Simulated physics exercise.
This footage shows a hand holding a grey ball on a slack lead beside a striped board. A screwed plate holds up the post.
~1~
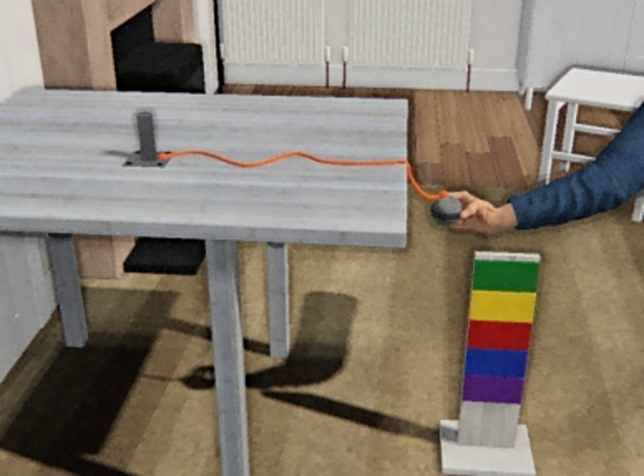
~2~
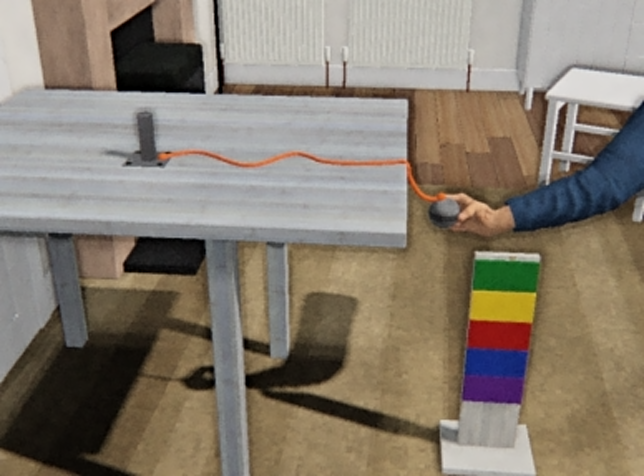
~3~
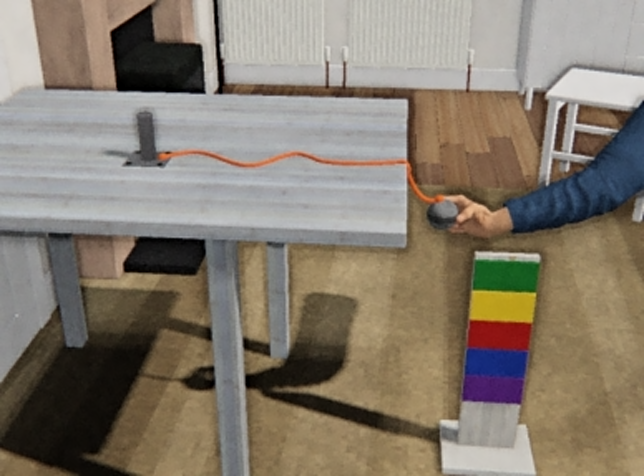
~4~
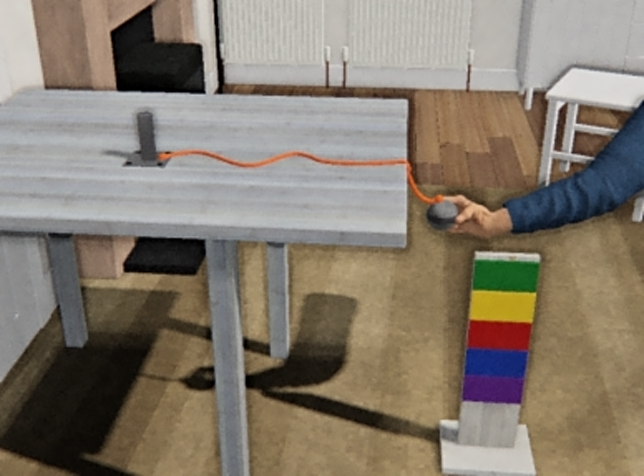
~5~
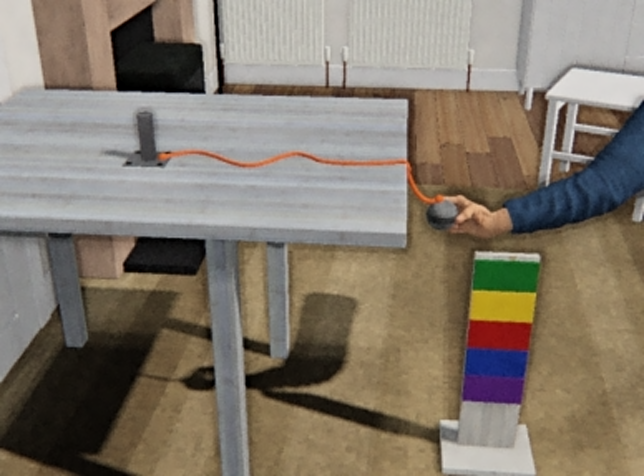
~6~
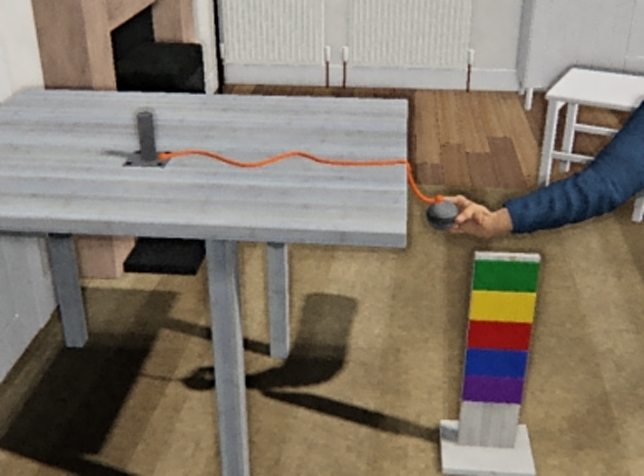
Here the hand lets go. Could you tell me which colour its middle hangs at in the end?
Its middle hangs at green.
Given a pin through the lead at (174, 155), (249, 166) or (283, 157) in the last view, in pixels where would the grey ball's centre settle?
Expect roughly (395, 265) for the first, (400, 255) for the second and (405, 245) for the third.
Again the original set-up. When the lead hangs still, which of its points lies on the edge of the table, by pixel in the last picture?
The bit in question sits close to (373, 164).
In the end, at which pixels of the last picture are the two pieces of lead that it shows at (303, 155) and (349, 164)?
They end up at (332, 161) and (386, 162).
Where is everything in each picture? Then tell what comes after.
Grey ball (446, 210); green (506, 278); yellow (503, 307); red (499, 336); blue (496, 364); purple (493, 391), in the first frame.
Grey ball (444, 213); lead through (186, 153) (237, 164) (287, 156) (337, 163) (403, 163), in the second frame.
Grey ball (443, 214), in the third frame.
Grey ball (442, 215); lead through (186, 153) (237, 164) (287, 156) (337, 163) (403, 163), in the fourth frame.
Grey ball (442, 215), in the fifth frame.
Grey ball (442, 215); lead through (186, 153) (237, 164) (287, 156) (337, 163) (403, 163), in the sixth frame.
Early on, ball near (397, 268); level with green.
Midway, ball near (422, 268); level with green.
Finally, ball near (397, 269); level with green. At green.
